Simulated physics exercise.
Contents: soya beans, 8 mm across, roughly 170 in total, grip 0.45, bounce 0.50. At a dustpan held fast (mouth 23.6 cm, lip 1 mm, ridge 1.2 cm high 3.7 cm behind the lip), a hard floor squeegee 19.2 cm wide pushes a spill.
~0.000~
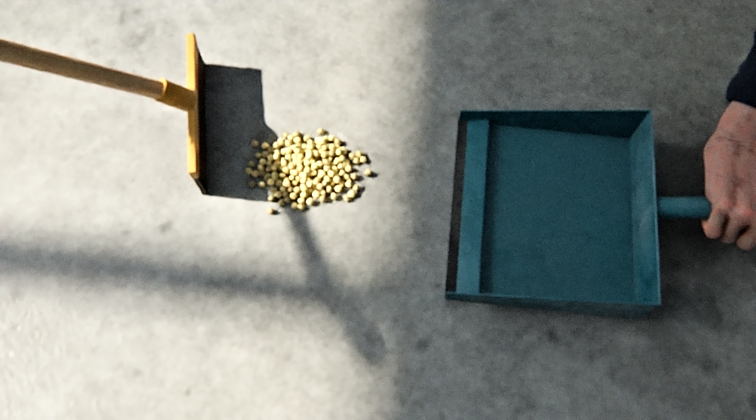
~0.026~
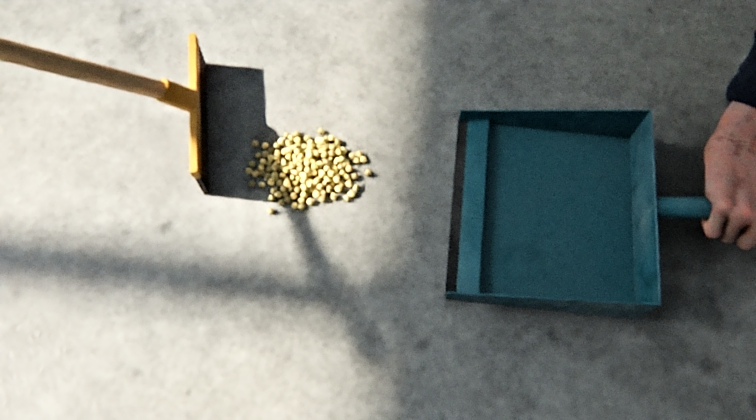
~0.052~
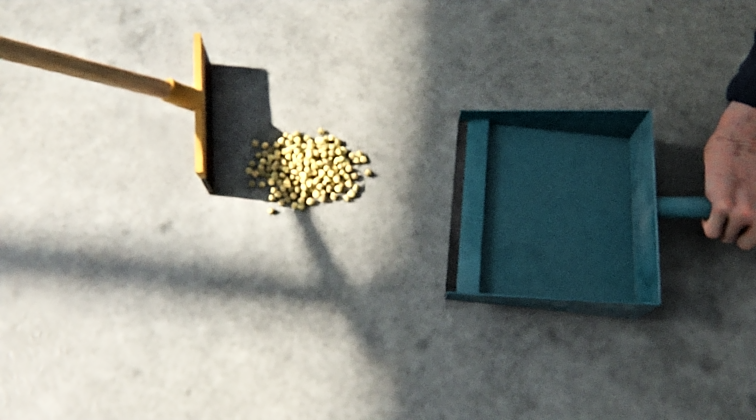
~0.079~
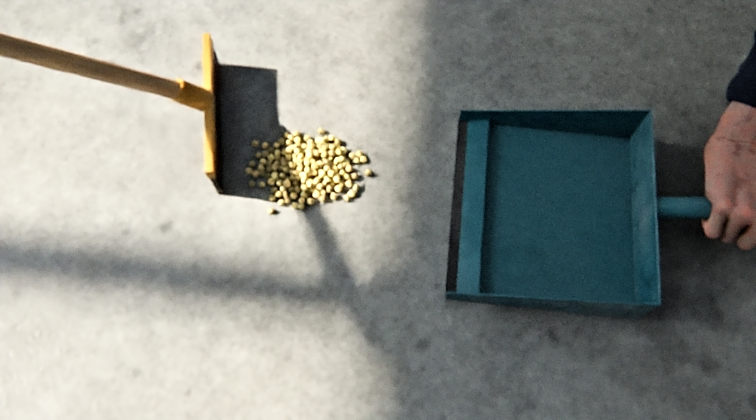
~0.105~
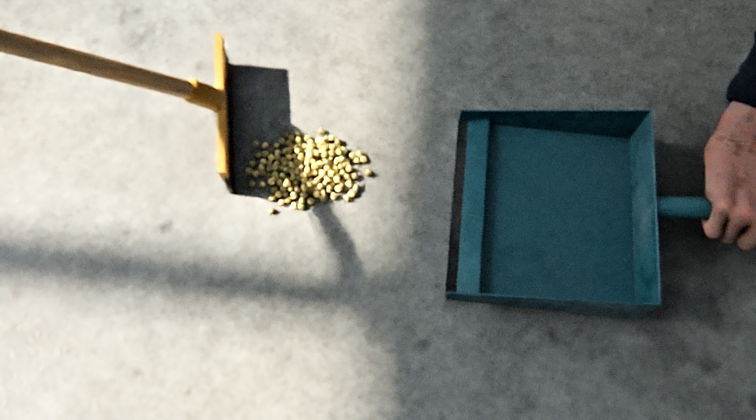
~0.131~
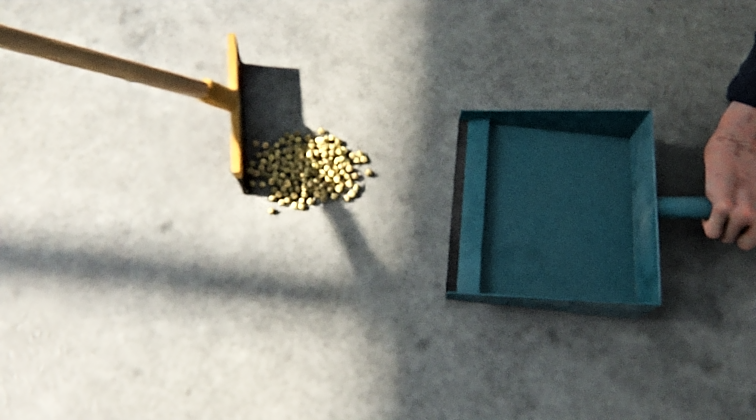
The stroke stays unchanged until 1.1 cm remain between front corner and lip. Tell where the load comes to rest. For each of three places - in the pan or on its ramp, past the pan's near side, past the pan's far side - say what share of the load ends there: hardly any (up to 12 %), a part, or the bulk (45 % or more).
In the pan or on its ramp: A part; past the pan's near side: Hardly any; past the pan's far side: A part.
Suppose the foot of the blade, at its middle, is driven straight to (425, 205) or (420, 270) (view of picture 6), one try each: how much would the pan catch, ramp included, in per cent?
About 20 and 10 per cent.
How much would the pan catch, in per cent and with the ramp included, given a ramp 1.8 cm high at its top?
With that ramp, near 20 per cent.
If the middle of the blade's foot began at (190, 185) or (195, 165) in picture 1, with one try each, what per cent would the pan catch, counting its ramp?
Roughly 25 % and 30 %.
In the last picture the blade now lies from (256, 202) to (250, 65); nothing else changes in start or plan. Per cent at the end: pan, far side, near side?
The pan gets 40, the far side 15 and the near side 0.
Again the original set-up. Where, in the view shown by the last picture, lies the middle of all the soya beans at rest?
After settling, the middle sits near (454, 168).
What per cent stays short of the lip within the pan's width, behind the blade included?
Share there: Around 55 percent.
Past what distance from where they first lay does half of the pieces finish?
18 cm or so.
After 0.33 s, middle of the blade 15 cm from the lip; 0 % over the lip, far side 5 %, near side 0 %.
Then, at 0.46 s, middle of the blade 7 cm from the lip; 0 % over the lip, far side 10 %, near side 0 %.
Then, at 0.73 s, middle of the blade 3 cm from the lip; 25 % over the lip, far side 20 %, near side 5 %.
At rest (1.5 s), pan 25 %, near side 5 %, far side 15 %, in front of the lip or behind the blade 55 %.
